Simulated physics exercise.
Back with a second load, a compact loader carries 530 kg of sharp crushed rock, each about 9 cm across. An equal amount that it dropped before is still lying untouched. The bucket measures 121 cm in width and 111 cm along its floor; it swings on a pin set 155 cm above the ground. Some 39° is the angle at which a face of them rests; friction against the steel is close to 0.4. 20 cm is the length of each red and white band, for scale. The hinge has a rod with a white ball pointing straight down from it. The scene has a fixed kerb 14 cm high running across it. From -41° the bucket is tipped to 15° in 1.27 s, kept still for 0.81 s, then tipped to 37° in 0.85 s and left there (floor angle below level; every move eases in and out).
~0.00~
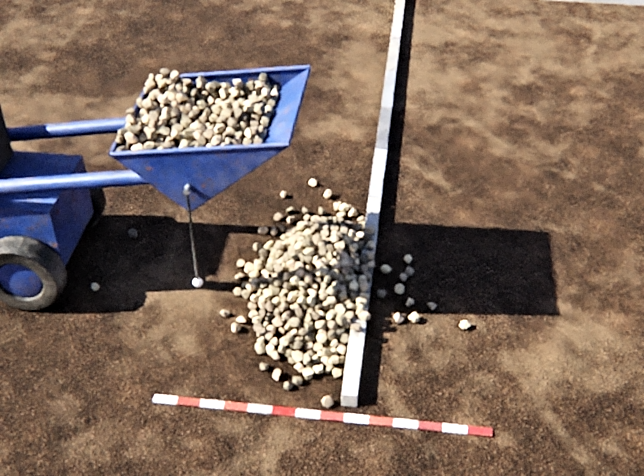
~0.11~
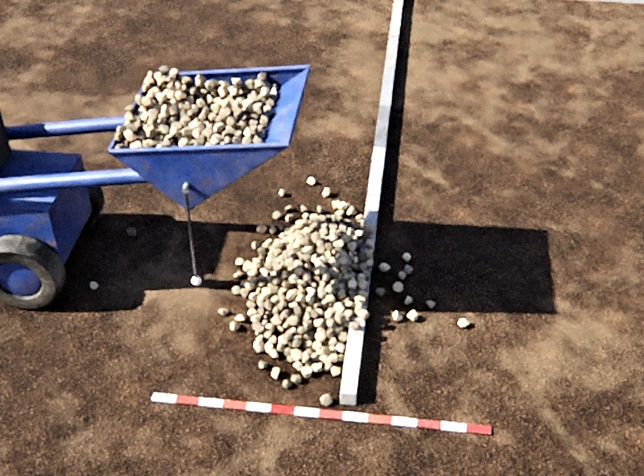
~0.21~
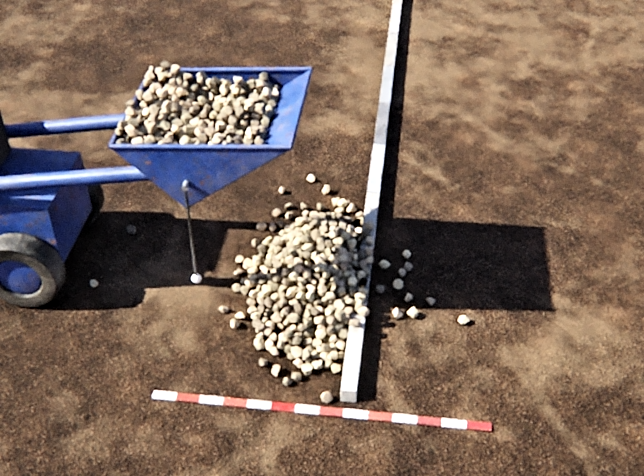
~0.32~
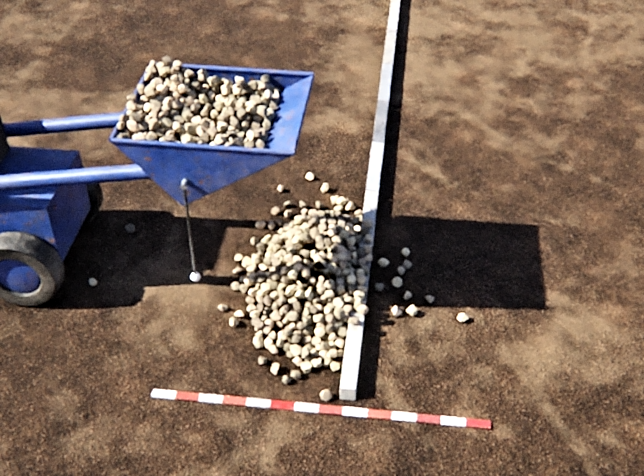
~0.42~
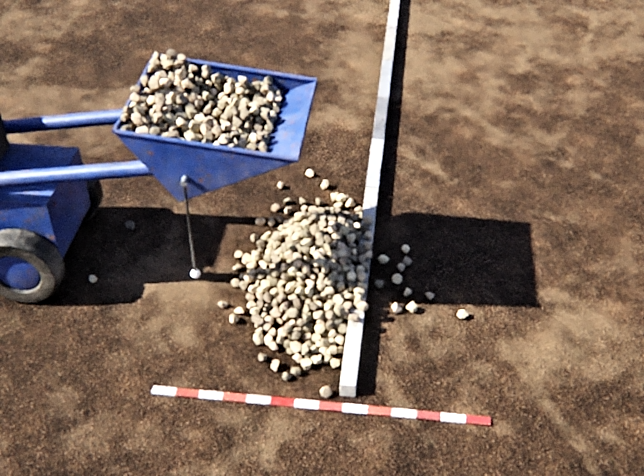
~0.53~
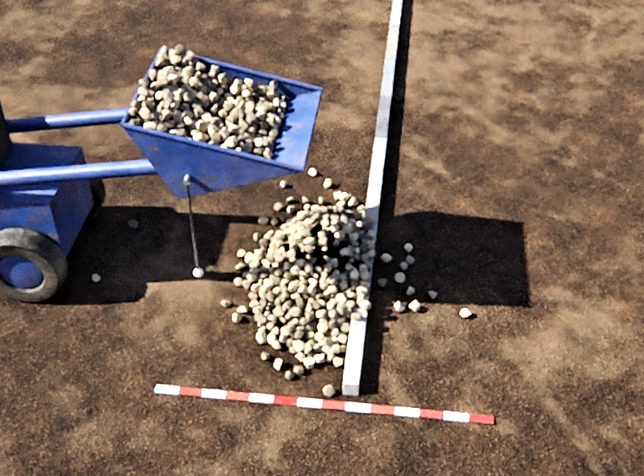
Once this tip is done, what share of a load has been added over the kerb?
About 18 per cent.
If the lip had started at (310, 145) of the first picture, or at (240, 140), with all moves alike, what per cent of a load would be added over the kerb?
40 % and 0 %.
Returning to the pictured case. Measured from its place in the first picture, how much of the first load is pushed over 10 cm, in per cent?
Around 5 in a hundred.
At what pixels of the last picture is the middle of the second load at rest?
Near (328, 259).
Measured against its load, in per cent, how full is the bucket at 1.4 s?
I'd say about 100 per cent.
After 0.9 s the floor is at 6°; in per cent of one load, 100 in the bucket, 98 on this side of the kerb, 2 over the kerb; the foremost stones are at (418, 285).
After 1.4 s the floor is at 15°; in per cent of one load, 100 in the bucket, 98 on this side of the kerb, 2 over the kerb; the foremost stones are at (418, 285).
After 3.4 s the floor is at 37°; in per cent of one load, 14 in the bucket, 178 on this side of the kerb, 8 over the kerb; the foremost stones are at (446, 316).
After 6.2 s the floor is at 37°; in per cent of one load, 0 in the bucket, 180 on this side of the kerb, 20 over the kerb; the foremost stones are at (457, 281). Net gain over the kerb, 18.
